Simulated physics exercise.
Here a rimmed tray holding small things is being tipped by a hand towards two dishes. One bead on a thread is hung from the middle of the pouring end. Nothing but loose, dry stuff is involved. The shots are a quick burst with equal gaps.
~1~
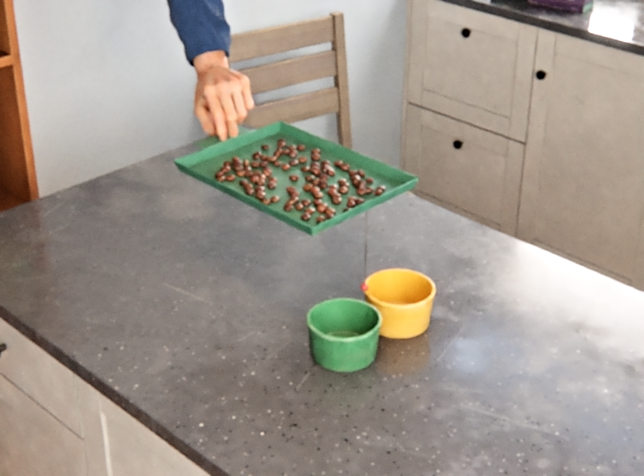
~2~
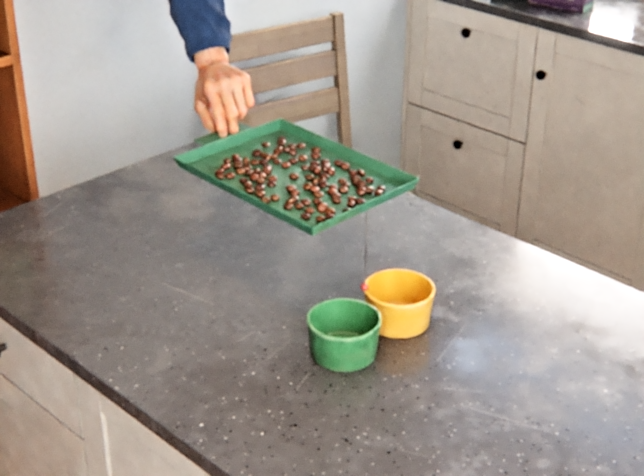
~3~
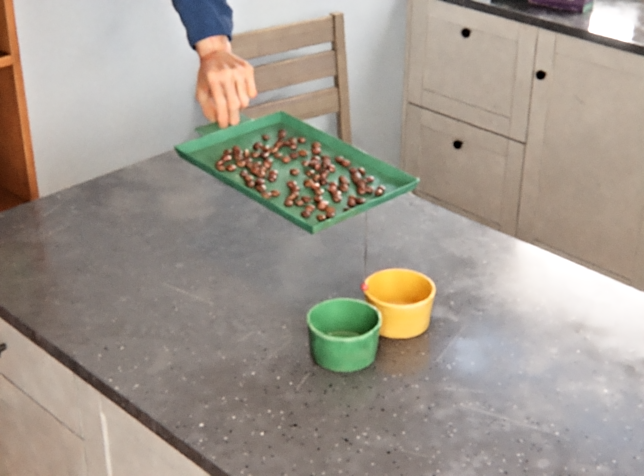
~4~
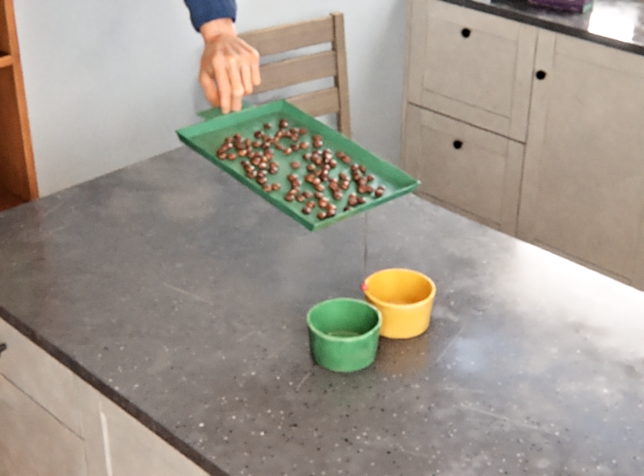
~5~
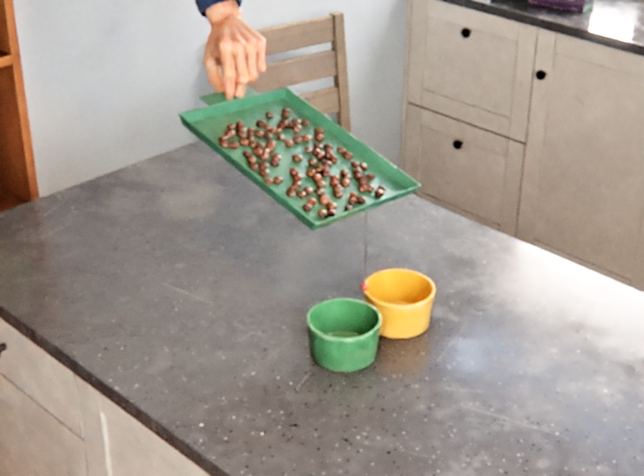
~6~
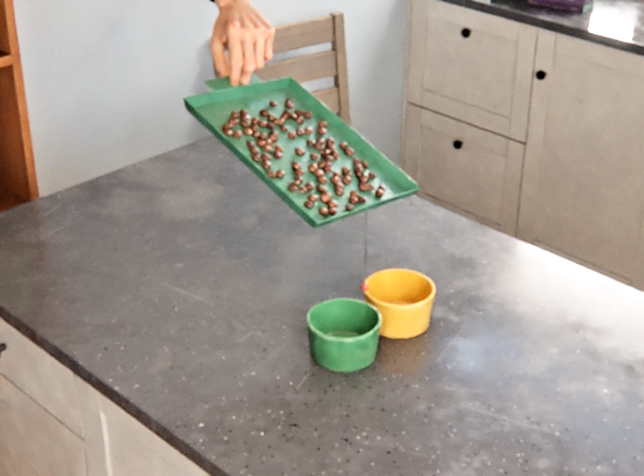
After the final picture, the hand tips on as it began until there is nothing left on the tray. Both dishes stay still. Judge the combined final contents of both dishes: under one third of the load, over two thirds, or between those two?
The share caught is moderate, one third to two thirds.
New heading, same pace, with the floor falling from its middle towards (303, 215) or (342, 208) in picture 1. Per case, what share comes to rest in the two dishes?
For the first aim it is 40 in a hundred, for the second 60 in a hundred.
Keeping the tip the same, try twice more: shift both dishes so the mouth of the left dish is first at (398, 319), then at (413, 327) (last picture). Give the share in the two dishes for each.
You'd get 50 in a hundred the first time and 20 in a hundred the second.
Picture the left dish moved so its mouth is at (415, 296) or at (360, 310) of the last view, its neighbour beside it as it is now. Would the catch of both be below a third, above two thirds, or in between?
Position 1 - in the middle band; position 2 - above two thirds.
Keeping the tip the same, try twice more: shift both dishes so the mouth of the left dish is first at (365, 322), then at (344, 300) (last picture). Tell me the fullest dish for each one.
Run 1: The one on the right side. Run 2: The one on the right side.
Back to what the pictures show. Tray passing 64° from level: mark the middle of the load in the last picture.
I'd mark it close to (388, 191).
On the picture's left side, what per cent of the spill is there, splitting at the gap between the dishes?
Around 10 per cent, give or take.
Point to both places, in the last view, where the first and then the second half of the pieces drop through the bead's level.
First close to (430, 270), next close to (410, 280).
Shortly afterwards, tray tipped steeply; all but a few on the tray; a little in the air.
Next, tray tipped past a quarter turn; only a few on the tray; only a few in the left dish; near a third in the right dish; near a third outside both; a little in the air.
Some moments later, tray tipped past a quarter turn; only a few in the left dish; near half in the right dish; near half outside both.
In the end, tray tipped past a quarter turn; only a few in the left dish; near half in the right dish; near half outside both.
